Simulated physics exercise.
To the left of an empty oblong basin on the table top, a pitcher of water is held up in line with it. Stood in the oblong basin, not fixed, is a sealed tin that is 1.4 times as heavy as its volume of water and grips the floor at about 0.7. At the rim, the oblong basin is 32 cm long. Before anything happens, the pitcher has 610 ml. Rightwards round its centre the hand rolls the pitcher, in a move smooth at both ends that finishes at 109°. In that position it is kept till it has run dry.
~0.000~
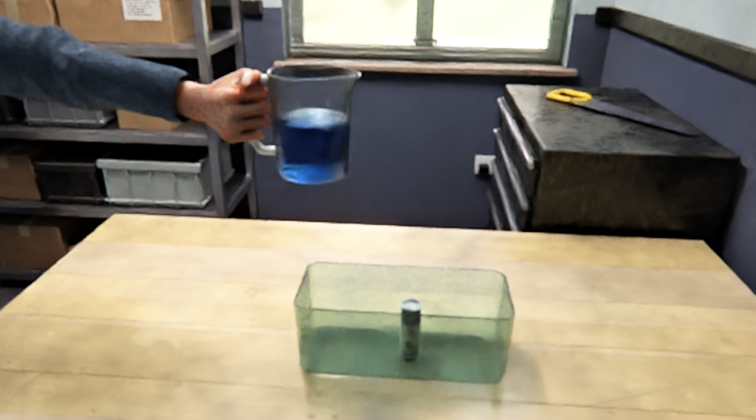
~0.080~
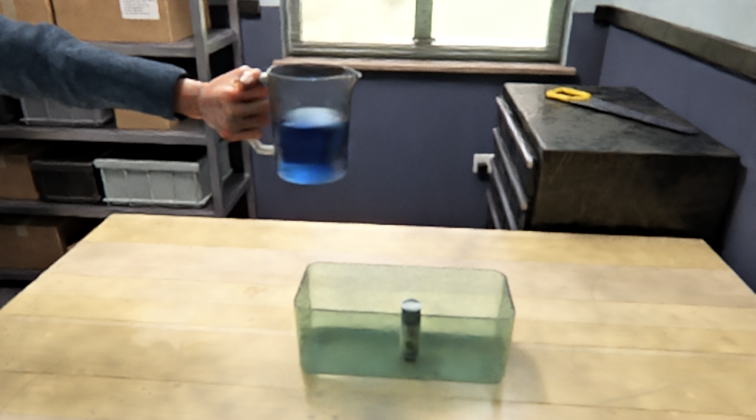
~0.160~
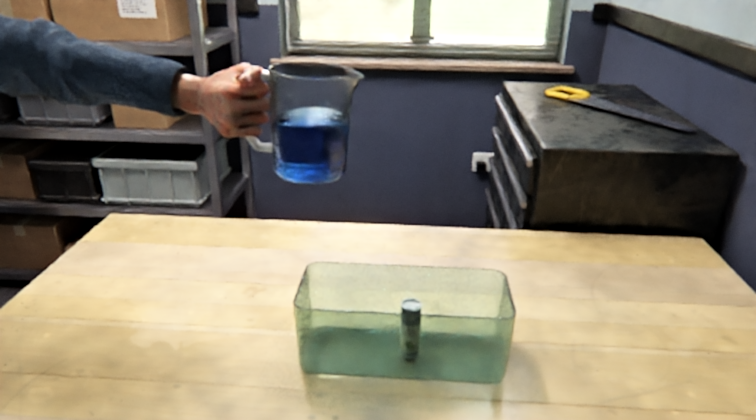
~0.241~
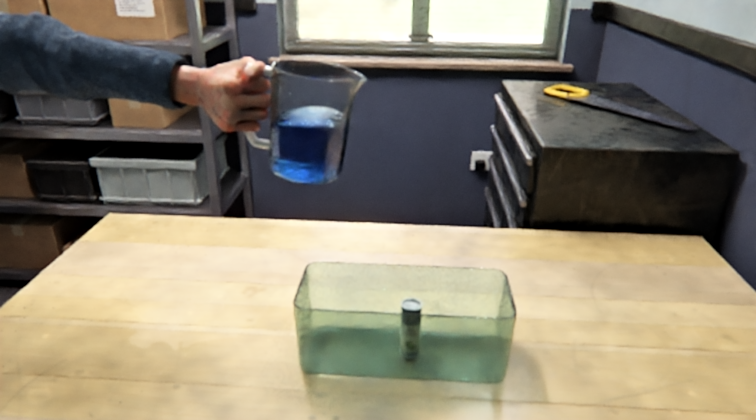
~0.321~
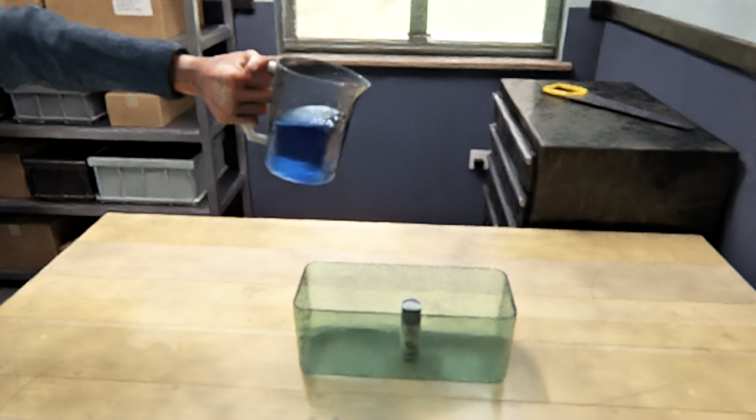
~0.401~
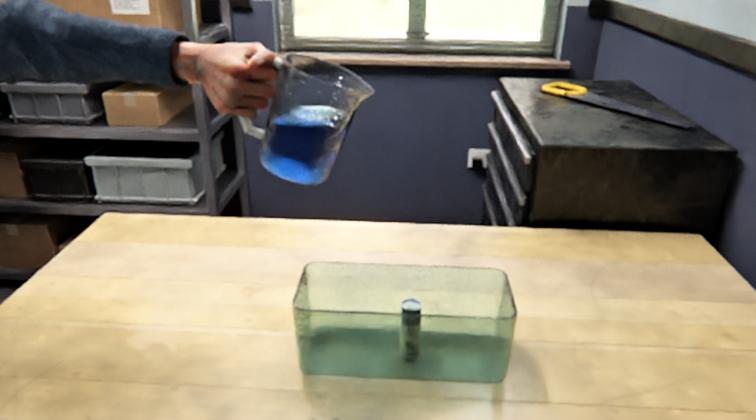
In a storeroom, a hand holding a pitcher of blue liquid gradually tilting it rightwards above a tabletop basin containing a small tin.
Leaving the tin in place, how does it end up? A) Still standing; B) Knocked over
Answer: A.
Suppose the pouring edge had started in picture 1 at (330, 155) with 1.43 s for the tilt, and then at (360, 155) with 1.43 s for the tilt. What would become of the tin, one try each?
First it stays up; then it goes over.
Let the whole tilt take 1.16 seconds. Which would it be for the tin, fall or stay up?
Result: Tin upright.
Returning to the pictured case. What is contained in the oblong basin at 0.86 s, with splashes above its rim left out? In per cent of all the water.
Roughly 0 percent of it.
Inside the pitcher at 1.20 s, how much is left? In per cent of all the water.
Remaining share: Approx. 34 %.
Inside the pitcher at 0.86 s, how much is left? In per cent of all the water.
Close to 94 in a hundred.
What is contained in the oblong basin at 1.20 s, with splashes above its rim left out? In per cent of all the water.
30 per cent, give or take a little.
Then, 0.86 s in, the tilt is 72° and 95 per cent is still to pour; the tin stands where it began.
Then, 1.20 s in, the tilt is 102° and 34 per cent is still to pour; the tin stands where it began.
Then, 1.55 s in, the tilt is 109° and 1 per cent is still to pour; the tin stands where it began.
Then, 1.93 s in, the tilt is 109° and 0 per cent is still to pour; the tin stands where it began.
Finally, the tin stands where it began.
